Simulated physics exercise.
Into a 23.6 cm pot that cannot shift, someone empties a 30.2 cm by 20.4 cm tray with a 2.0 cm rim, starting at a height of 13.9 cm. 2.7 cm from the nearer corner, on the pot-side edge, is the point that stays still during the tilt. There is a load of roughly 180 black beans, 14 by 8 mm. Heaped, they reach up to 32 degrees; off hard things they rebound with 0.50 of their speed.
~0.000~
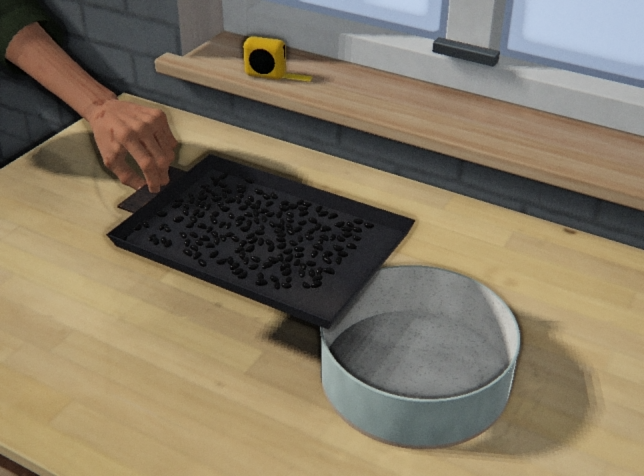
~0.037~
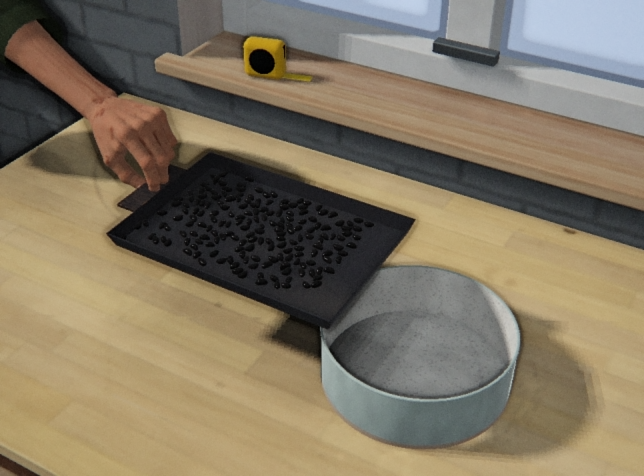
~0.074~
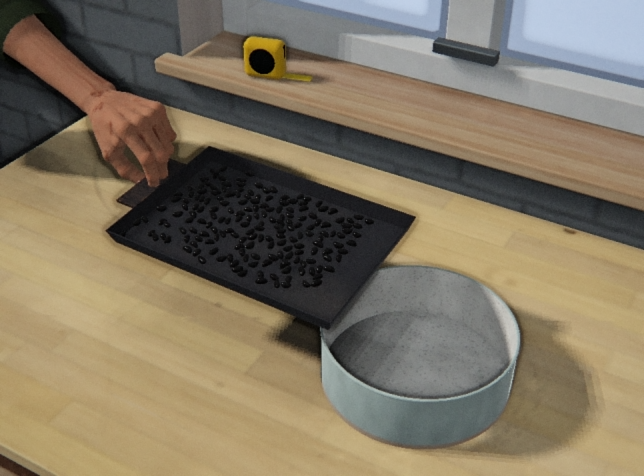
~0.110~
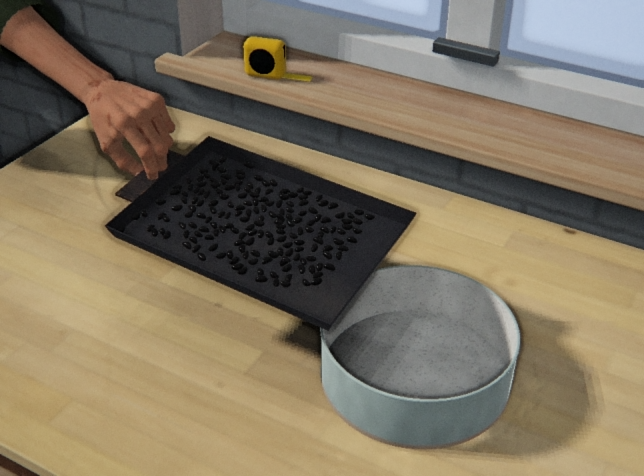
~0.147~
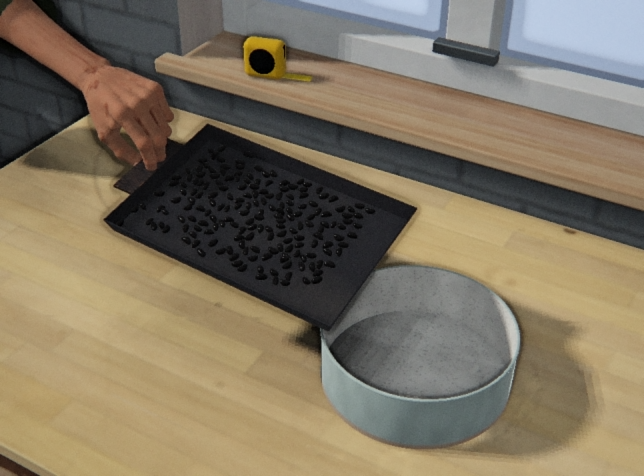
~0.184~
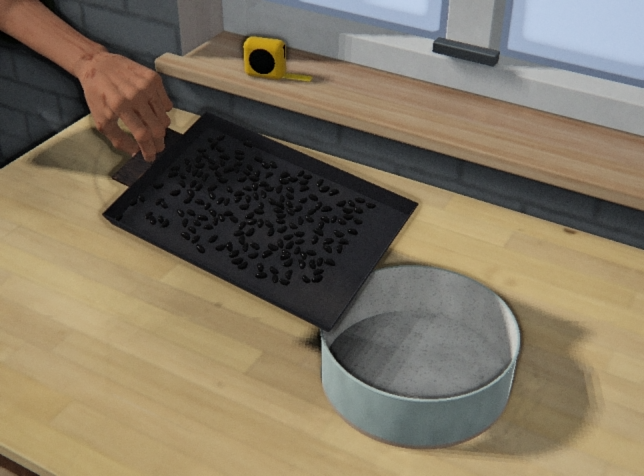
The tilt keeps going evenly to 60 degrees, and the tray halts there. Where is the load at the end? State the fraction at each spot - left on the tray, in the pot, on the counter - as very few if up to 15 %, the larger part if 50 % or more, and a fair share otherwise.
Left on the tray: A fair share. Pot: Very few. Counter: The larger part.
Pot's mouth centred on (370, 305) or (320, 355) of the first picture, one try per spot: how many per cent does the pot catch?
Around 0 per cent, then around 75 per cent.
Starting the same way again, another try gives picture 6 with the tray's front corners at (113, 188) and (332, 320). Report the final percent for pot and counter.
Pot 45; counter 30.
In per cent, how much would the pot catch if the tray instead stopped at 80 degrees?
Around 0 per cent, then.
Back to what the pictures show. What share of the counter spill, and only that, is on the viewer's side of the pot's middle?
About 100 per cent.
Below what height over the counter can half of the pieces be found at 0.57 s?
About 20 cm.
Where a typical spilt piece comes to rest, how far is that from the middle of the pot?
That comes to near 20 cm.
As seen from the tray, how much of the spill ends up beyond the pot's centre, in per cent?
Some 40 per cent.
Then, at 0.41 s, tilt 36 degrees; the tray holds 100 %, the pot 0 %.
After 0.57 s, tilt 53 degrees; the tray holds 100 %, the pot 0 %.
After 0.85 s, tilt 60 degrees; the tray holds 35 %, the pot 5 %.
By 2.3 s all is still; tray 20 %, pot 5 %, counter 75 %.
